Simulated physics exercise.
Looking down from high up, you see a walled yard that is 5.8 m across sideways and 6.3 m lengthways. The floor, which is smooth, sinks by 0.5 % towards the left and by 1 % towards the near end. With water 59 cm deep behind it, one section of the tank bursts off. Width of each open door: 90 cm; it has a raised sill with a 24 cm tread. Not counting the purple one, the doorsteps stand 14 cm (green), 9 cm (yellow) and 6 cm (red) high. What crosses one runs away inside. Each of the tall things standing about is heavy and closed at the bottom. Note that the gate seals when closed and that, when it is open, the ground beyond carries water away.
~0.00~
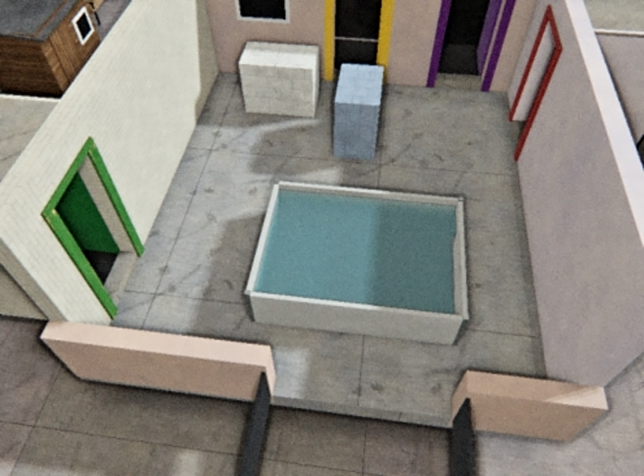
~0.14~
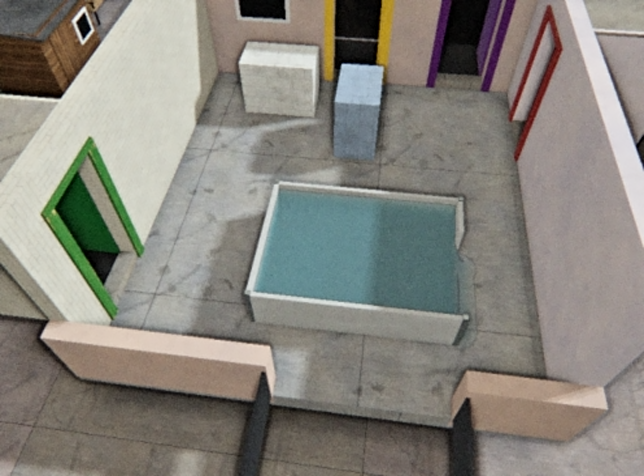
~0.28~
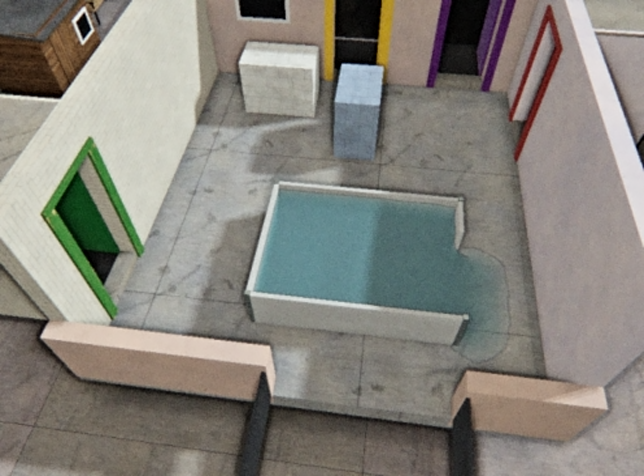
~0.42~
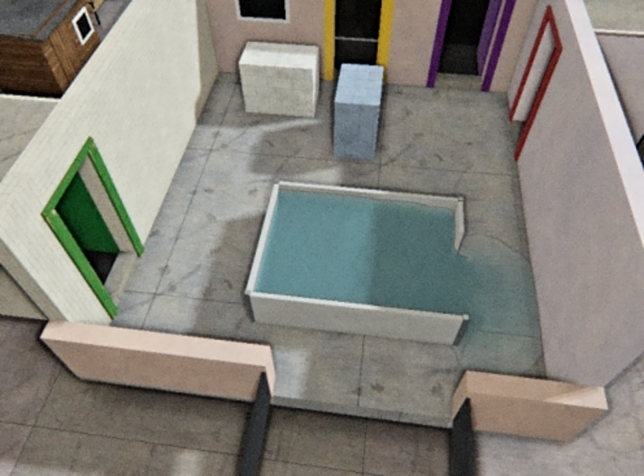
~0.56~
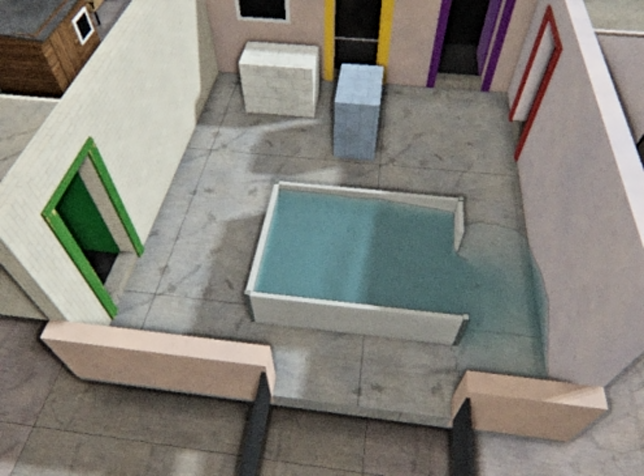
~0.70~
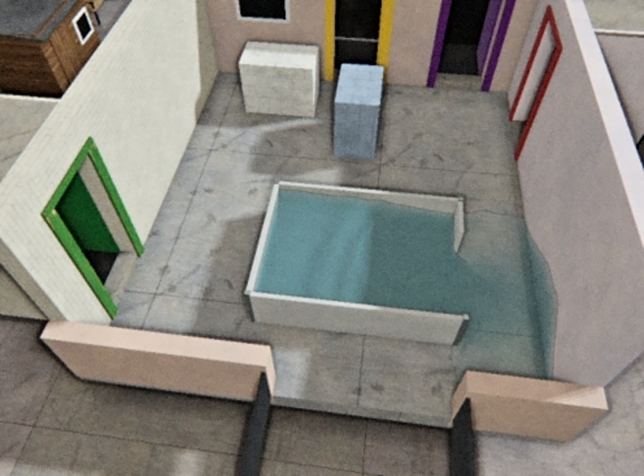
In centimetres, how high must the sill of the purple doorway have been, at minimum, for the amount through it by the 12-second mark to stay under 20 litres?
It must have been at least 12 cm high.
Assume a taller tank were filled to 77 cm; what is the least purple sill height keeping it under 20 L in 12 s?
Roughly 17 centimetres.
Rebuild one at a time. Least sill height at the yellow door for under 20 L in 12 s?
Roughly 7.0 cm at the yellow door.
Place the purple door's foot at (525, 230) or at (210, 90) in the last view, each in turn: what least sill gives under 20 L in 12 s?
You'd want roughly 12.0 cm there first, then roughly 9.0 cm.
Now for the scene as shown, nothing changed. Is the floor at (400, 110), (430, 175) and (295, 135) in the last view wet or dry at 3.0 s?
In order: Soaked, soaked, untouched.
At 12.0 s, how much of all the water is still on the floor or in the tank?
Roughly 84 percent of the water remains.
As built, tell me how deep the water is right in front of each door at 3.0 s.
Depths in cm - purple: 16, green: 0, yellow: 0, red: 5.
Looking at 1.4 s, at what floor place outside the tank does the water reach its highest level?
Around pixel (550, 411).
After 1.4 s water covers 15 % of the floor, deepest (61 cm) near (550, 411); it has not reached the purple door.
After 3.0 s water covers 50 % of the floor, deepest (38 cm) near (534, 409); 16 cm at the purple door, 0 litres in over its 16 cm sill.
After 12.0 s water covers 95 % of the floor, deepest (14 cm) near (204, 367); 6 cm at the purple door, 2 litres in over its 16 cm sill.
At the purple door as built, the water arrived by 2.6 s and peaked near 19 cm at 3.4 s.
Run again over the same 12 s with other heights there, 34 litres in over 10.5 cm, 7 litres over 14 cm. The limit of 20 litres is kept from about 12 cm up.
